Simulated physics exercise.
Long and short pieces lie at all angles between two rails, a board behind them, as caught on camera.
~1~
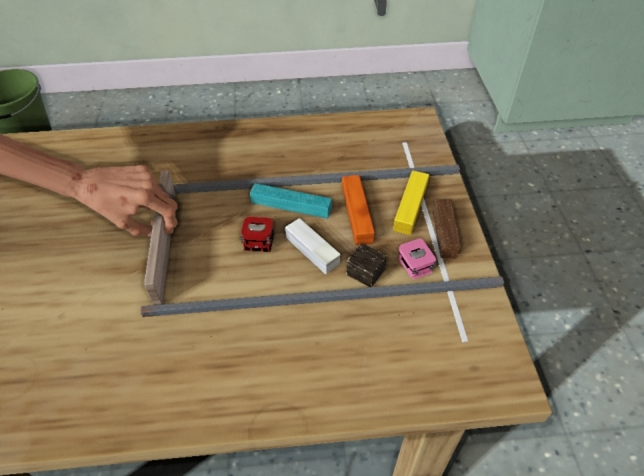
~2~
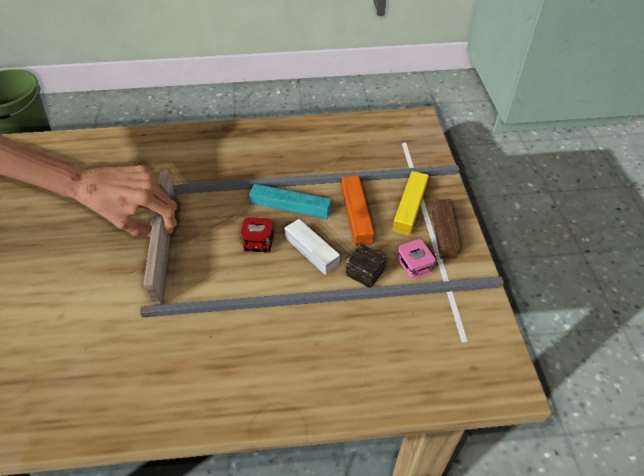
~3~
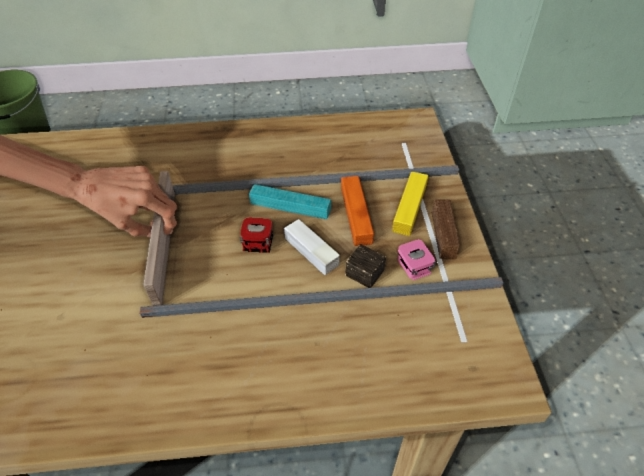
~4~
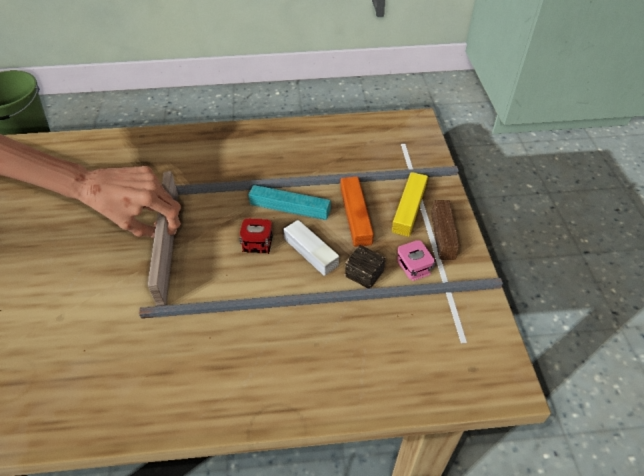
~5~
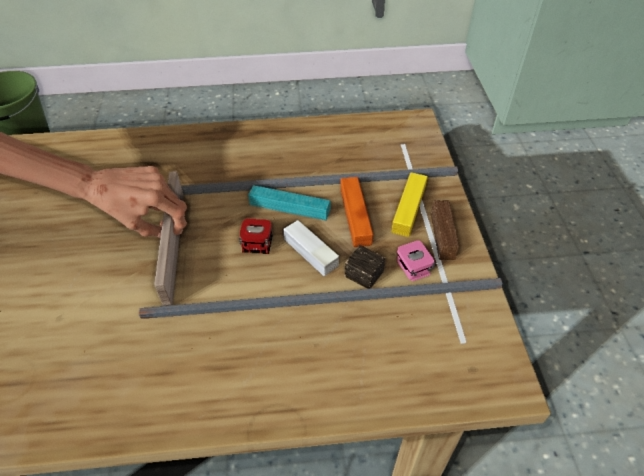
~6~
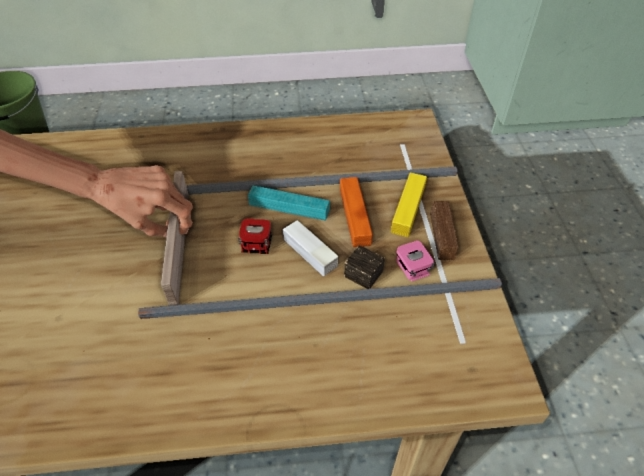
A hand slides a board slightly right between two rails on a wooden table, while the scattered coloured pieces ahead lie still.
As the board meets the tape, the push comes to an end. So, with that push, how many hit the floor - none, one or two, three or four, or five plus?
The push clears three or four off the end, I'd bet.
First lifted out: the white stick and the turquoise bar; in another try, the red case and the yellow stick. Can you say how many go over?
You'd count 1 the first time and 2 the second time.
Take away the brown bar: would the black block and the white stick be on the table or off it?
Result - black block: Up; white stick: Up.
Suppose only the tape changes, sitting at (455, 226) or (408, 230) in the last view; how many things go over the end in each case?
Down on the floor: 7 and 2.
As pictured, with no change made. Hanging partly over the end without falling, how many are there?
The total comes out at 2.
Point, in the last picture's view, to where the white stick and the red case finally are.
Roughly (462, 238), and the other roughly (442, 218).
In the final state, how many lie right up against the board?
3 end up touching it.
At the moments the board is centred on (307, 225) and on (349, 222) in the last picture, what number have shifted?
I get 5 at the one place and 8 at the other.
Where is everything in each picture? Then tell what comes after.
The first picture shows brown bar (446, 228); yellow stick (412, 202); pink case (416, 260); board (162, 234); tape (430, 226).
The second picture shows yellow stick (411, 203); black block (366, 266).
The third picture shows pink case (415, 260); orange stick (357, 210).
The fourth picture shows brown bar (445, 229); red case (257, 236).
The fifth picture shows yellow stick (410, 204); white stick (311, 247).
The sixth picture shows brown bar (444, 230); yellow stick (409, 204); pink case (414, 261); board (176, 235); tape (428, 228).
Soon after, none off yet; brown bar at rest near (444, 230); yellow stick at rest near (409, 204); pink case at rest near (414, 261).
After that, none off yet; brown bar displaced a little near (462, 231); yellow stick displaced a little near (442, 208); pink case displaced a little near (425, 266).
In the end, the number that fall off is three or four; gone, orange stick, pink case, yellow stick and brown bar.
